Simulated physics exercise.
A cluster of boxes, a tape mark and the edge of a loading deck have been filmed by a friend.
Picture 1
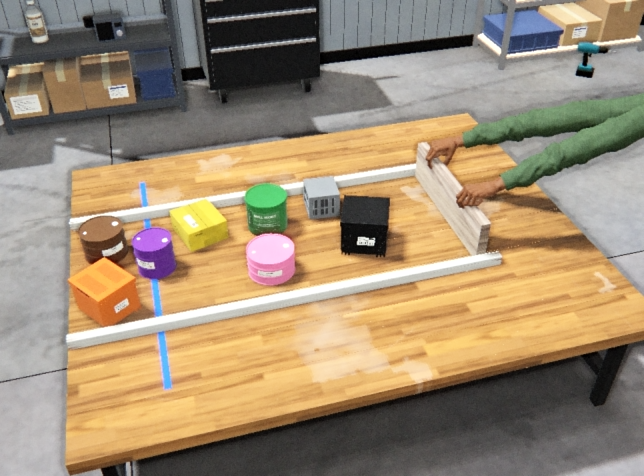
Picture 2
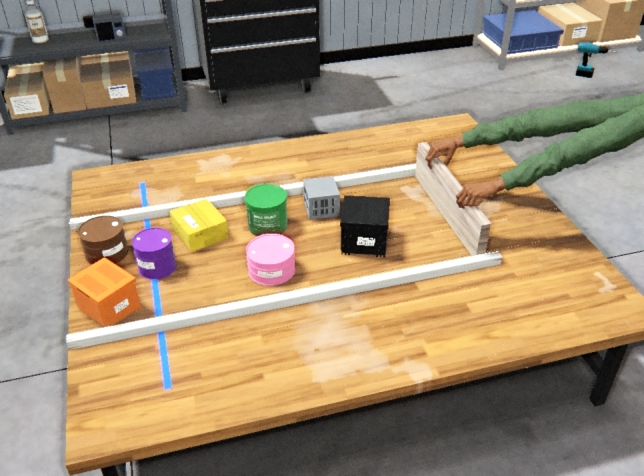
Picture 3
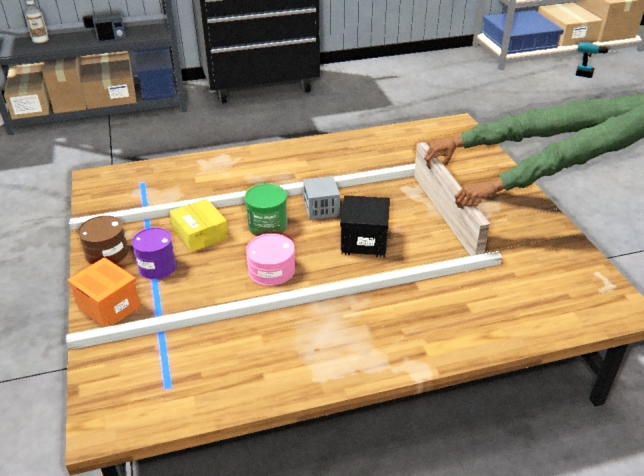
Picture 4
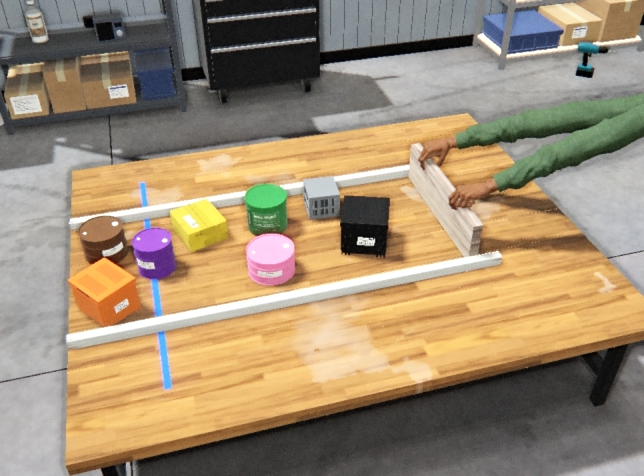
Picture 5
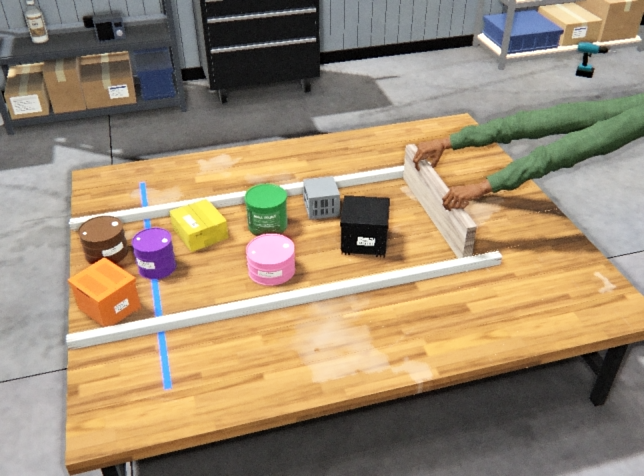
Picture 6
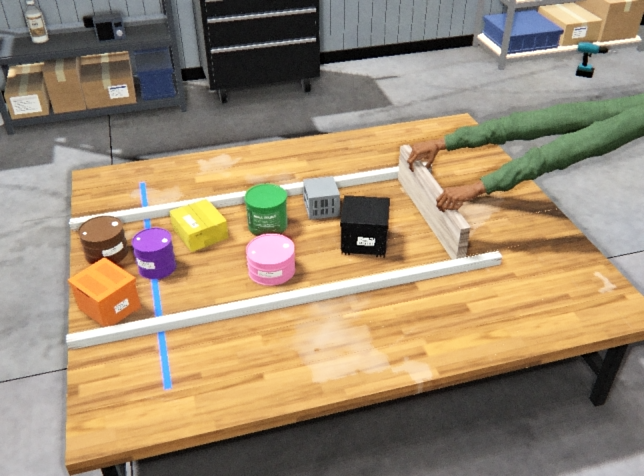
A person in green sleeves held a wooden plank between two pale rails on a workbench, then slid it slightly left toward the colorful boxes and canisters, which all stayed still.
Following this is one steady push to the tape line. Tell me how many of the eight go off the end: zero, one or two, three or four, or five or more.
The answer is three or four.
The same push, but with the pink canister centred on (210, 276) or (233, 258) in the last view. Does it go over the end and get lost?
Place by place, it stays put; stays put.
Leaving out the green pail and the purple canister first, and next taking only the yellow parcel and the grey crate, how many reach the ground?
Counts - first: 2; second: 1.
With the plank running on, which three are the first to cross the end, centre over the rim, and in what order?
Brown canister, orange tote, yellow parcel.
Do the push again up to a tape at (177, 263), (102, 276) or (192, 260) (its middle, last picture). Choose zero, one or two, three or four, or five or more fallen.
One or two; five or more; either one or two.
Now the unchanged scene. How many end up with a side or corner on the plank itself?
The count in contact is 2.
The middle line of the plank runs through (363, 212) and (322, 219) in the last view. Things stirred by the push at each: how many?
At that stage 1; at the next, 4.
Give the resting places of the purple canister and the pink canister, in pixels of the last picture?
The first sits around (67, 266), while the other sits around (75, 297).
A little later, none off yet; brown canister at rest near (104, 241); orange tote at rest near (106, 294); purple canister at rest near (155, 253).
When it is over, the number that fall off is three or four; down, yellow parcel, orange tote and brown canister.
